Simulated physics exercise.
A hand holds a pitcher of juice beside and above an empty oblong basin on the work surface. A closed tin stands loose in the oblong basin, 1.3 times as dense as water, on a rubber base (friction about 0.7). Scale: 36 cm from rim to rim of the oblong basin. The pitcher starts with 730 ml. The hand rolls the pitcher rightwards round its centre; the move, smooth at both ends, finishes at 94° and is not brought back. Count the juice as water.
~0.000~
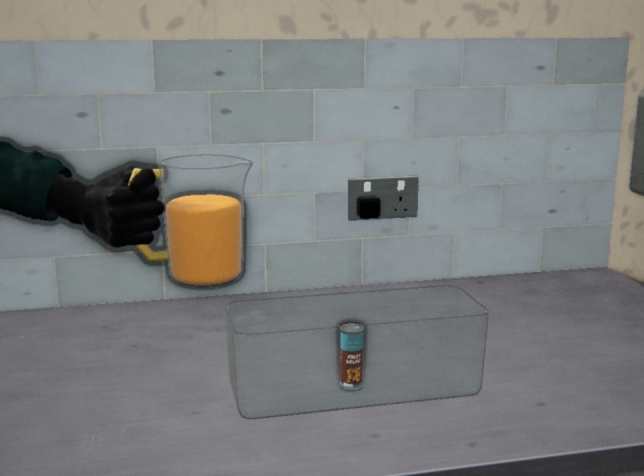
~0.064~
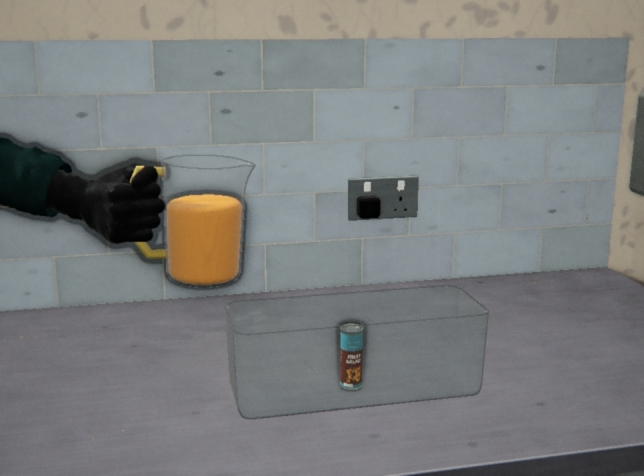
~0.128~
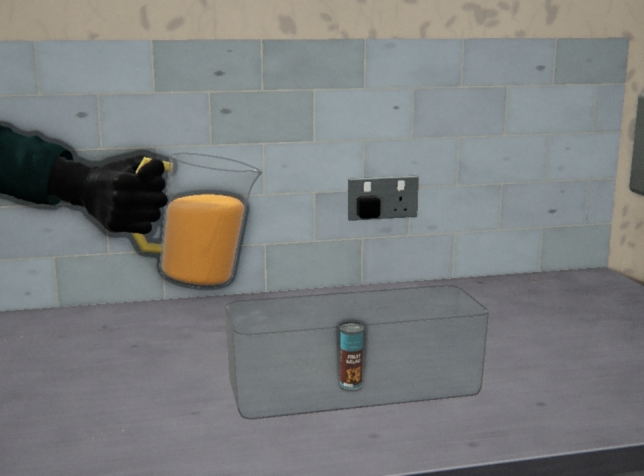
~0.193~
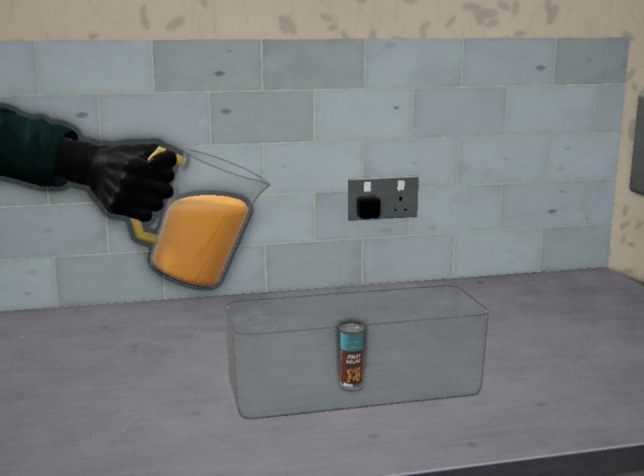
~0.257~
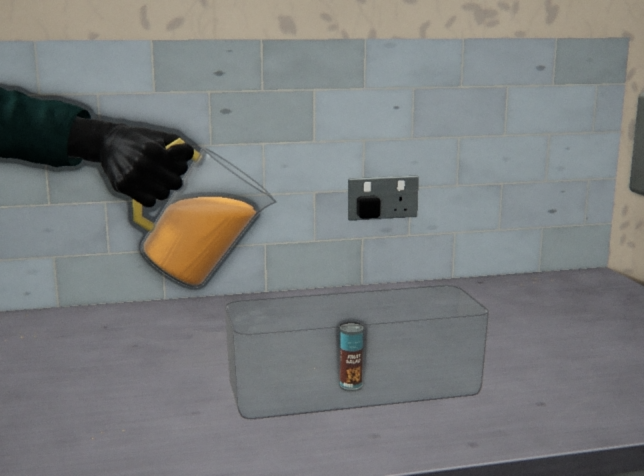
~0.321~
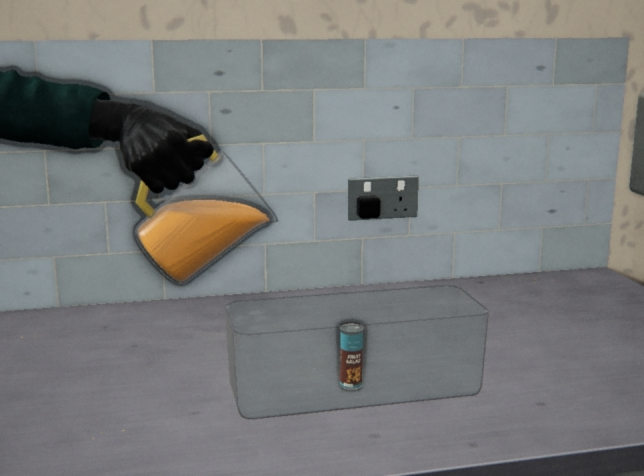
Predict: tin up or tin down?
The tin topples.
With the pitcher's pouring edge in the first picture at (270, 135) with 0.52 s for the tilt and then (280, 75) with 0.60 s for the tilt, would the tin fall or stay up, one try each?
First it falls; then it keeps standing.
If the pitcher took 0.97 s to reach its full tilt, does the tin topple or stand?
The tin stays up.
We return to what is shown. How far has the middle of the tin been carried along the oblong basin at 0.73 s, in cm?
About 0 cm.
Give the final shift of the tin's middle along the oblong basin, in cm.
About 10.0 cm.
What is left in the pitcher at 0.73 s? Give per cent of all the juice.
About 38 per cent.
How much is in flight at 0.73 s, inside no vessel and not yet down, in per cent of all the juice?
Some 22 per cent.
Then, 0.56 s in, the tilt is 93° and 74 per cent is still to pour; the tin stands where it began.
Then, 0.73 s in, the tilt is 94° and 38 per cent is still to pour; the tin stands where it began.
Then, 0.90 s in, the tilt is 94° and 18 per cent is still to pour; the tin leans 9°.
Then, 1.10 s in, the tilt is 94° and 8 per cent is still to pour; the tin leans 55°.
Finally, the tin lies on its side.
